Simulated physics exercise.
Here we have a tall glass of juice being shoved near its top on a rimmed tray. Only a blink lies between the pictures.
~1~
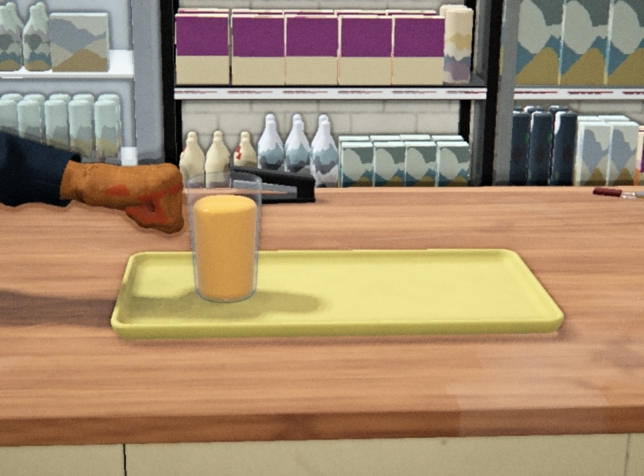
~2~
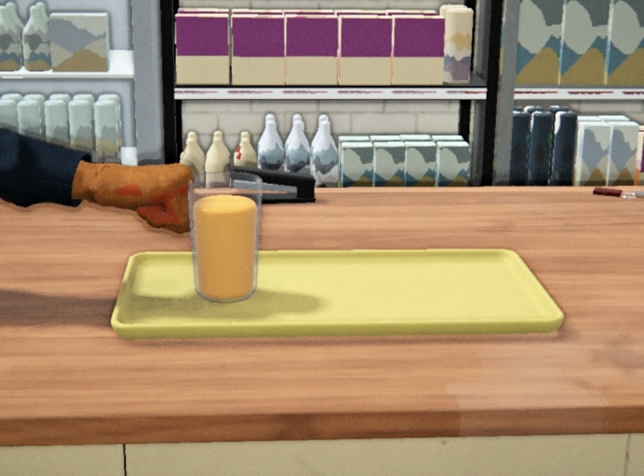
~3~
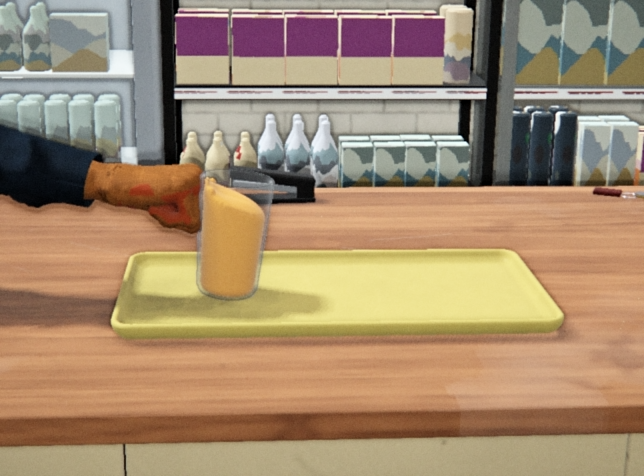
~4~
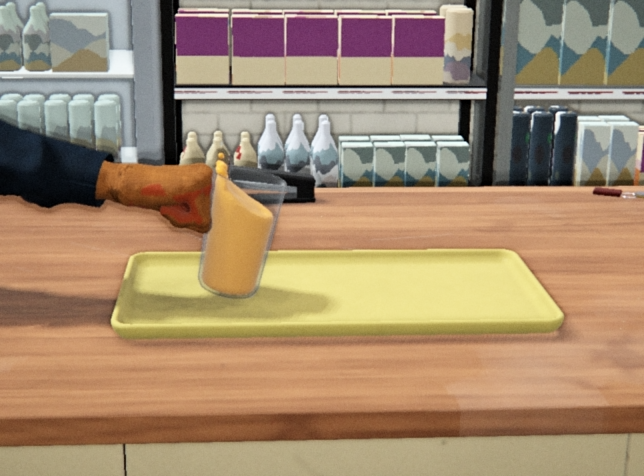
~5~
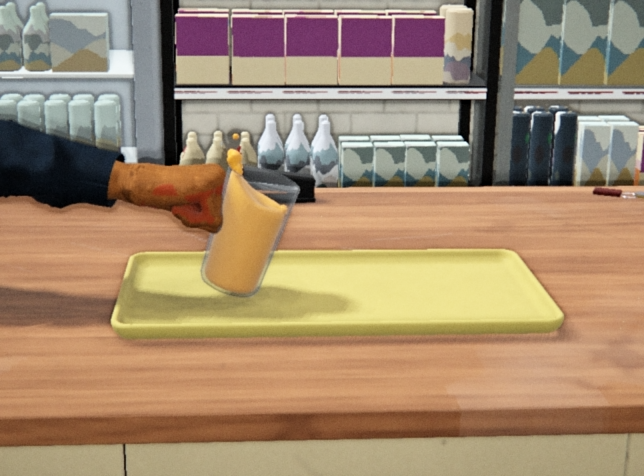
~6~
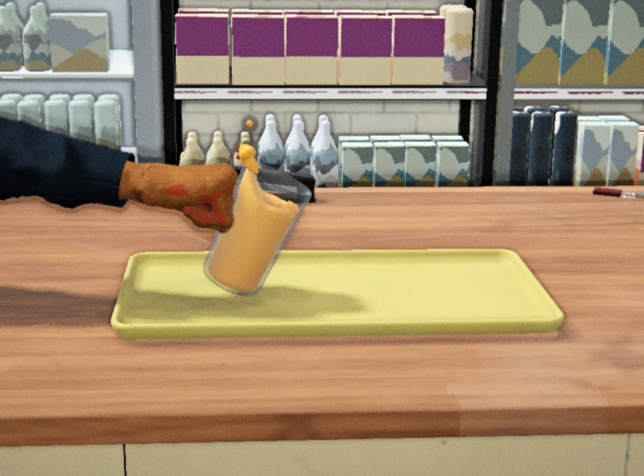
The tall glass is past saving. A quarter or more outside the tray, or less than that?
After the fall a quarter and more lands beyond the tray.
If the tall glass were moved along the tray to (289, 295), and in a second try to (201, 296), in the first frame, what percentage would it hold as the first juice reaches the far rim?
About 60 and 45 per cent.
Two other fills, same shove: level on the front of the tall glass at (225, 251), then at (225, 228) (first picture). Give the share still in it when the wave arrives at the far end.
Near 45 % and 50 %.
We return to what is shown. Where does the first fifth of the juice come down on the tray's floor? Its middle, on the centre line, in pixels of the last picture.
Around (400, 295).
A moment on, the tall glass is falling and 94 per cent is in the glass, 0 on the tray and 6 above or beyond its rim.
Next, the tall glass lies on its side and 54 per cent is in the glass, 33 on the tray and 13 above or beyond its rim.
Then the tall glass lies on its side and 29 per cent is in the glass, 48 on the tray and 23 above or beyond its rim.
Later the tall glass lies on its side and 15 per cent is in the glass, 33 on the tray and 52 above or beyond its rim.
In the end 49 per cent is held by tray and glass, 51 is off the tray.
